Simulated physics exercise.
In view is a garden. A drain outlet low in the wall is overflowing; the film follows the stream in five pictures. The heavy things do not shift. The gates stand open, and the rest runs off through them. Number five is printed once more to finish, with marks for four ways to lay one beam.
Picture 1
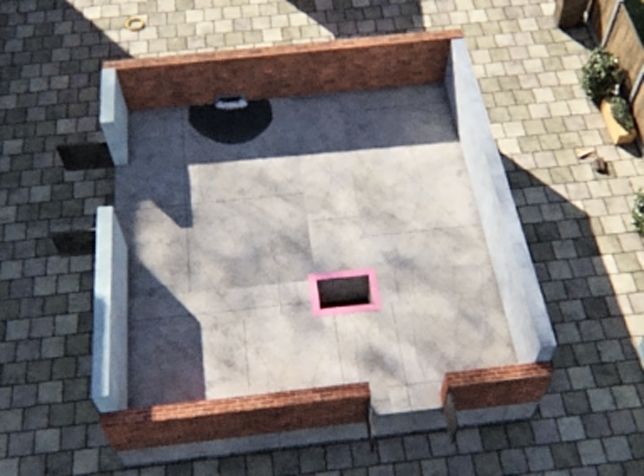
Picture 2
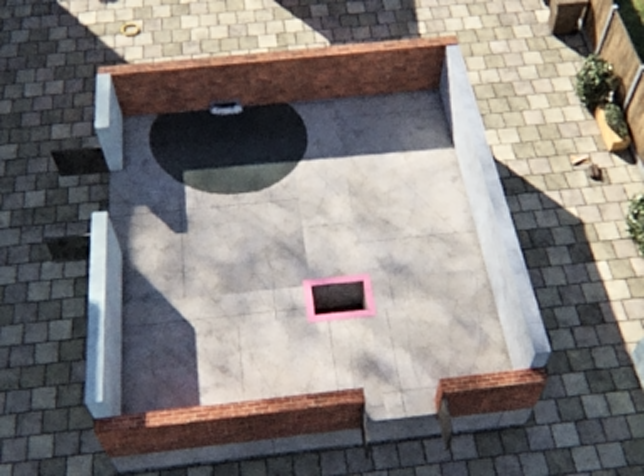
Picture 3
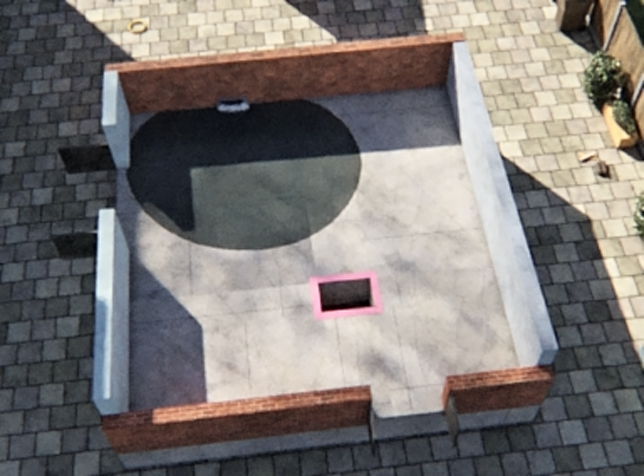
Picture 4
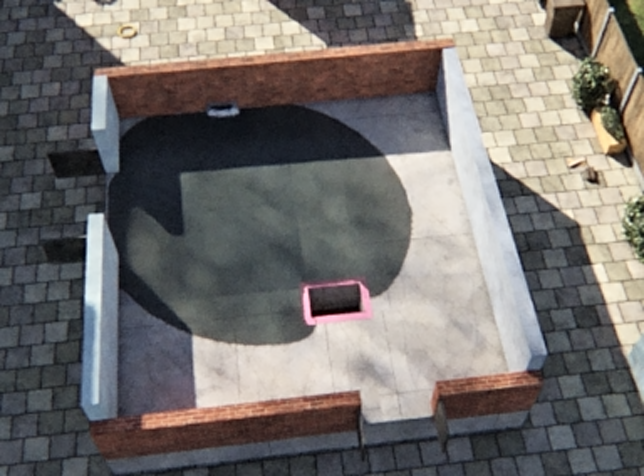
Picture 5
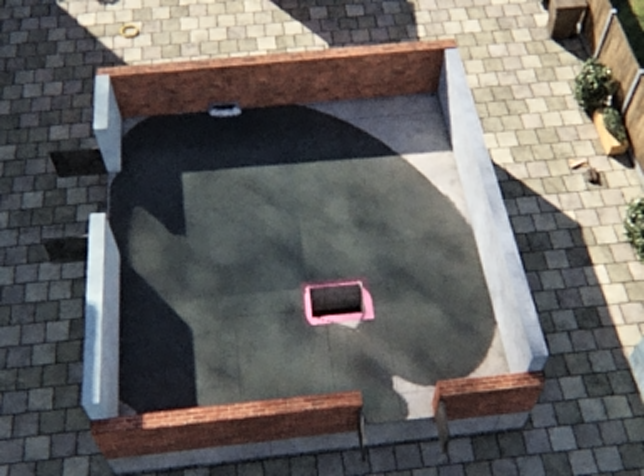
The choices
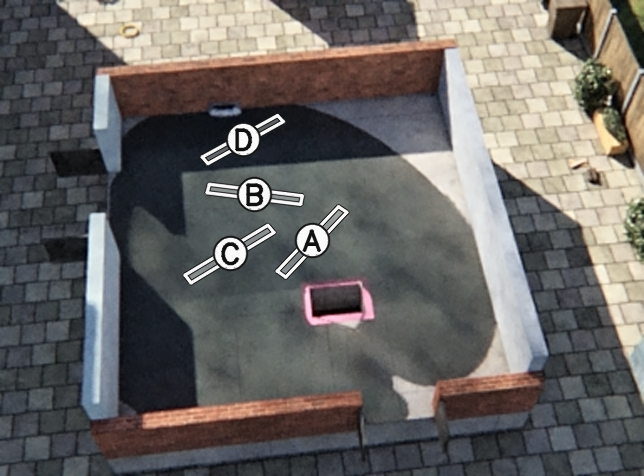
Dark water spreads from a small pale outlet at the foot of the back brick wall, across a paved yard seen from high above. Low brick and pale walls with gaps at the left and front enclose the grey slabs, with a pink-rimmed dark drain right of centre. The rounded pool widens toward the front, reaches and surrounds the drain, and covers most of the floor, while the view shifts slightly.
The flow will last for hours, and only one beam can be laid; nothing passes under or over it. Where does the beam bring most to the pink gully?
The best spot is C.
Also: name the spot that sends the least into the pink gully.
Spot D.
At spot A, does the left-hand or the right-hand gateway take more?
More leaves on the right.
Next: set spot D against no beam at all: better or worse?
Worse.
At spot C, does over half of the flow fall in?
No.
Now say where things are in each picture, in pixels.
Outfall at (230, 98); pink gully at (345, 292); open gate at (403, 398); open gate at (128, 205); water covers 3 % of the ground and shows as far out as (230, 140); pink gully still dry.
Water covers 12 % of the ground and shows as far out as (275, 180); pink gully still dry.
Water covers 29 % of the ground and shows as far out as (285, 241); pink gully still dry.
Water covers 52 % of the ground and shows as far out as (306, 332); pink gully taking water.
Water covers 80 % of the ground and shows as far out as (478, 359); pink gully taking water.
On the marked copy, A from (281, 274) to (342, 209); B from (208, 188) to (301, 200); C from (188, 278) to (270, 228); D from (205, 160) to (280, 118).
If A is chosen, about 14 % of the stream runs into the pink gully, about 86 % out by the gates.
If B is chosen, about 14 % of the stream runs into the pink gully, about 85 % out by the gates.
If C is chosen, about 22 % of the stream runs into the pink gully, about 77 % out by the gates.
If D is chosen, about 5 % of the stream runs into the pink gully, about 94 % out by the gates.
